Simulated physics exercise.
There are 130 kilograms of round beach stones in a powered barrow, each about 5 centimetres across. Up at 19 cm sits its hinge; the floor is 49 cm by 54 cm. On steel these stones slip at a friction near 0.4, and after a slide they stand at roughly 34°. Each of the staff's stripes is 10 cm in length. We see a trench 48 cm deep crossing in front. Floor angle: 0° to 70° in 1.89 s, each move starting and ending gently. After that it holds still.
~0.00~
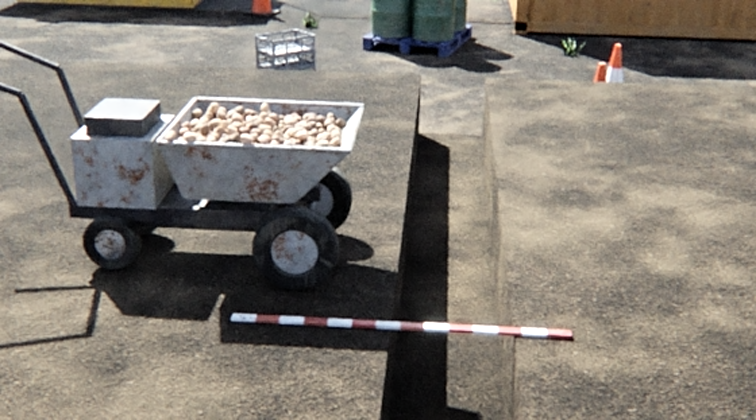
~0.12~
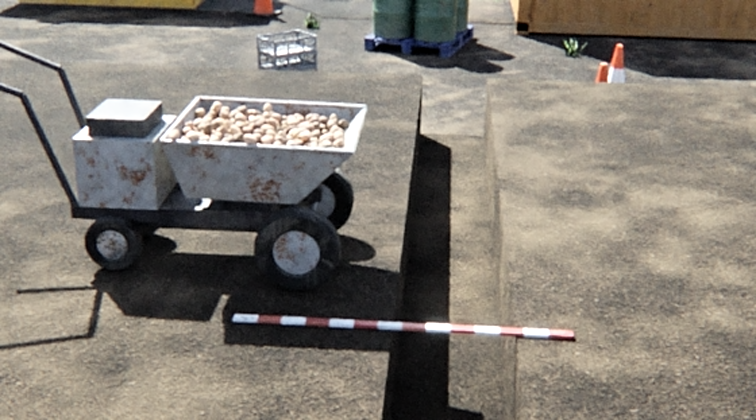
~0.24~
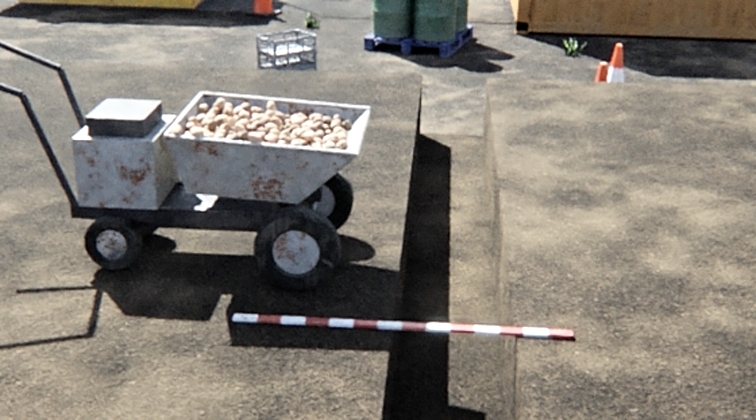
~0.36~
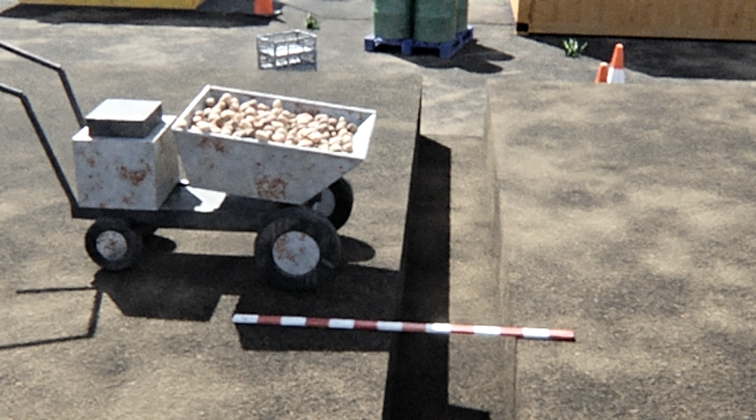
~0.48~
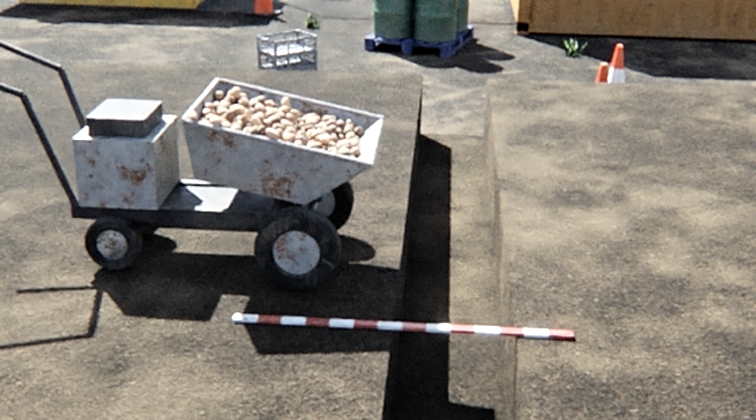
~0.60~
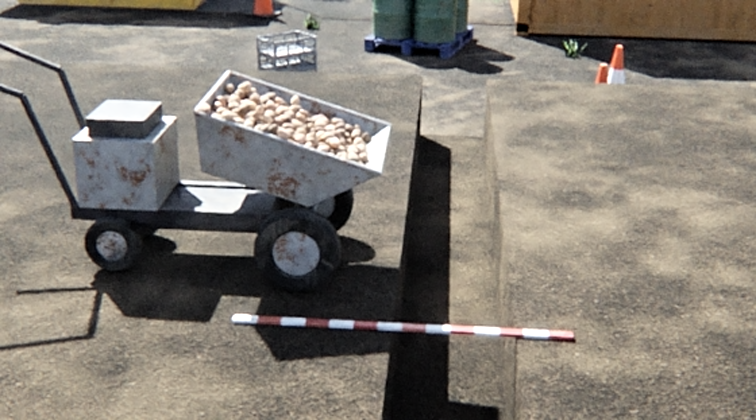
On a paved yard with a trench across it, a small wheeled cart held a grey metal tray of roundish stones, and the tray slowly tilted down to the right while the cart stayed put.
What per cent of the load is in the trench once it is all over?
100 %.
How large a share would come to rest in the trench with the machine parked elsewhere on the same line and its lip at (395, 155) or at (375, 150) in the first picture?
It comes to about 80 and 95 in a hundred.
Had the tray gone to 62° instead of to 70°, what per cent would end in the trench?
In that case near 100 per cent.
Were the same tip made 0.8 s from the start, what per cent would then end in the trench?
It would be near 100 percent.
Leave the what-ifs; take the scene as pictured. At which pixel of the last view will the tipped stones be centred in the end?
In the last view, about (464, 347).
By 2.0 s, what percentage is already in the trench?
Roughly 75 percent of the load.
After 1.4 s the floor is at 59°; 94 % in the tray, 6 % in the trench; the foremost stones are at (453, 246).
After 2.0 s the floor is at 70°; 25 % in the tray, 75 % in the trench; the foremost stones are at (498, 333).
After 2.3 s the floor is at 70°; 5 % in the tray, 95 % in the trench; the foremost stones are at (497, 317).
After 4.3 s the floor is at 70°; 0 % in the tray, 100 % in the trench; the foremost stones are at (495, 315).
